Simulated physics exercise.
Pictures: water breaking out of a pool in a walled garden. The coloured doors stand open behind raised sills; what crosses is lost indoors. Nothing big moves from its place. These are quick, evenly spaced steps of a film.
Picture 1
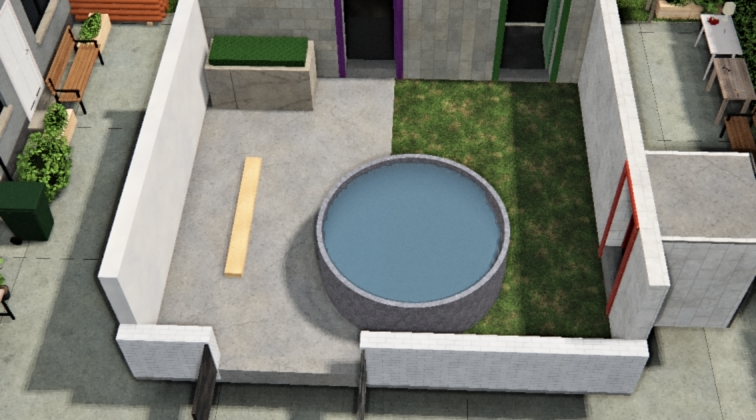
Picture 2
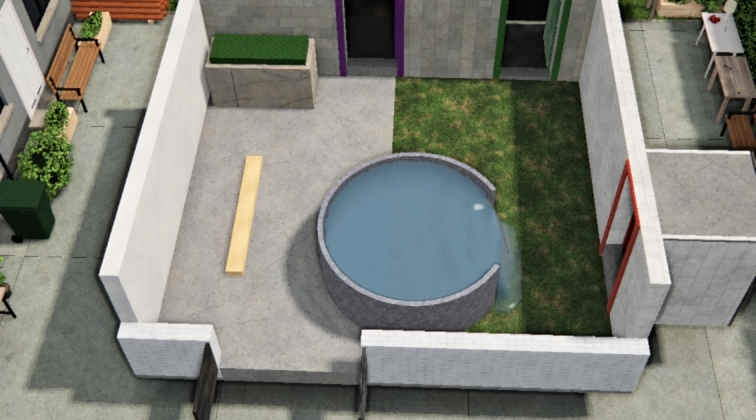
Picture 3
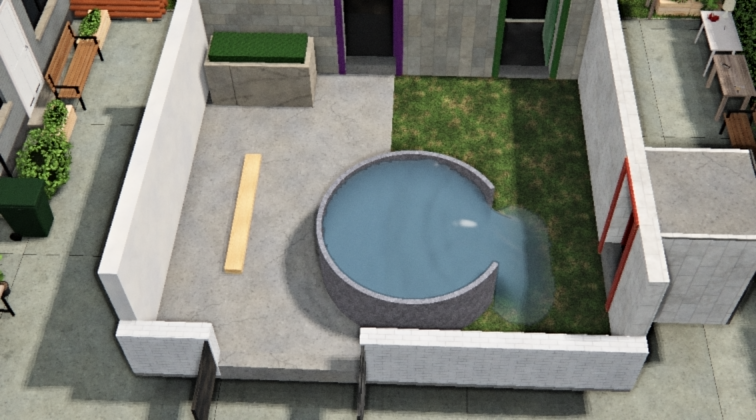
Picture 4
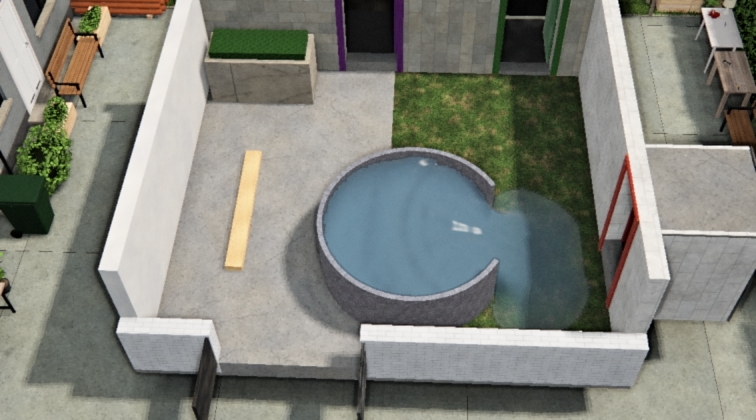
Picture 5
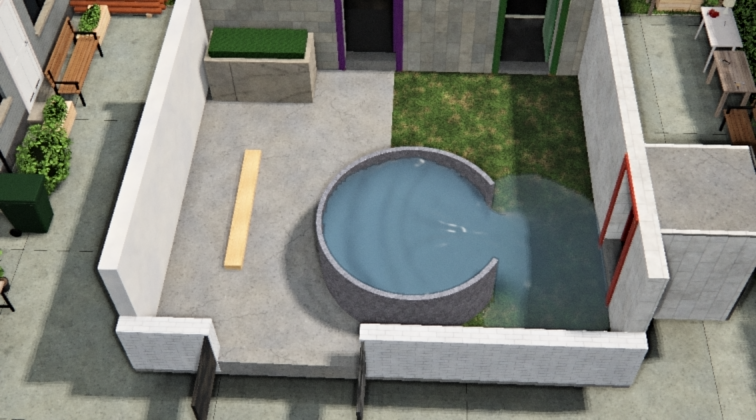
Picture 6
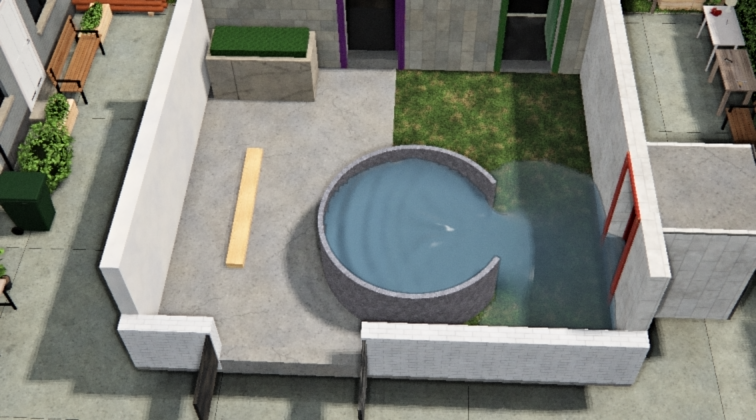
Water poured out through a gap that opened in the right side of a round stone tank, spreading across the grass of a walled garden to the wall by the red doorway.
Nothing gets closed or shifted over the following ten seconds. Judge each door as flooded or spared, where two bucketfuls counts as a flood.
The green door is flooded, the purple door is spared, the red door is flooded.
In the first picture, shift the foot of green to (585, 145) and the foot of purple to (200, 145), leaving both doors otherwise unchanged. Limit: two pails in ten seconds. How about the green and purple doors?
Well, the green door tops the limit, and the purple door comes up short as well.
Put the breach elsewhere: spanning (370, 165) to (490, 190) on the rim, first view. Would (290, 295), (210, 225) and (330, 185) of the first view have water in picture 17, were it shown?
Bone-dry, bone-dry, bone-dry.
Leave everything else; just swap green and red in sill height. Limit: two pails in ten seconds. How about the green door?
What you'd see is that green door stays in check.
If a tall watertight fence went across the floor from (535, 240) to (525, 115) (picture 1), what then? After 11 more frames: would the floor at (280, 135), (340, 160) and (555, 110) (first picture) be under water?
Untouched; untouched; submerged.
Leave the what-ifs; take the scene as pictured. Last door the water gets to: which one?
It has to be the door marked purple.
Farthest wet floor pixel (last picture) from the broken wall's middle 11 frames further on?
Farthest reach: (580, 76).
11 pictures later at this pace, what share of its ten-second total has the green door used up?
My estimate is close to 0 per cent.
A moment on, water covers 25 % of the floor; the green door not reached, the purple door not reached, the red door over two buckets in.
Next, water covers 35 % of the floor; the green door wet at the sill, nothing in, the purple door not reached, the red door far over two buckets in.
Then, water covers 55 % of the floor; the green door far over two buckets in, the purple door not reached, the red door far over two buckets in.
Later, water covers 90 % of the floor; the green door far over two buckets in, the purple door wet at the sill, nothing in, the red door far over two buckets in.
In the end, water covers 95 % of the floor; the green door far over two buckets in, the purple door wet at the sill, nothing in, the red door far over two buckets in.
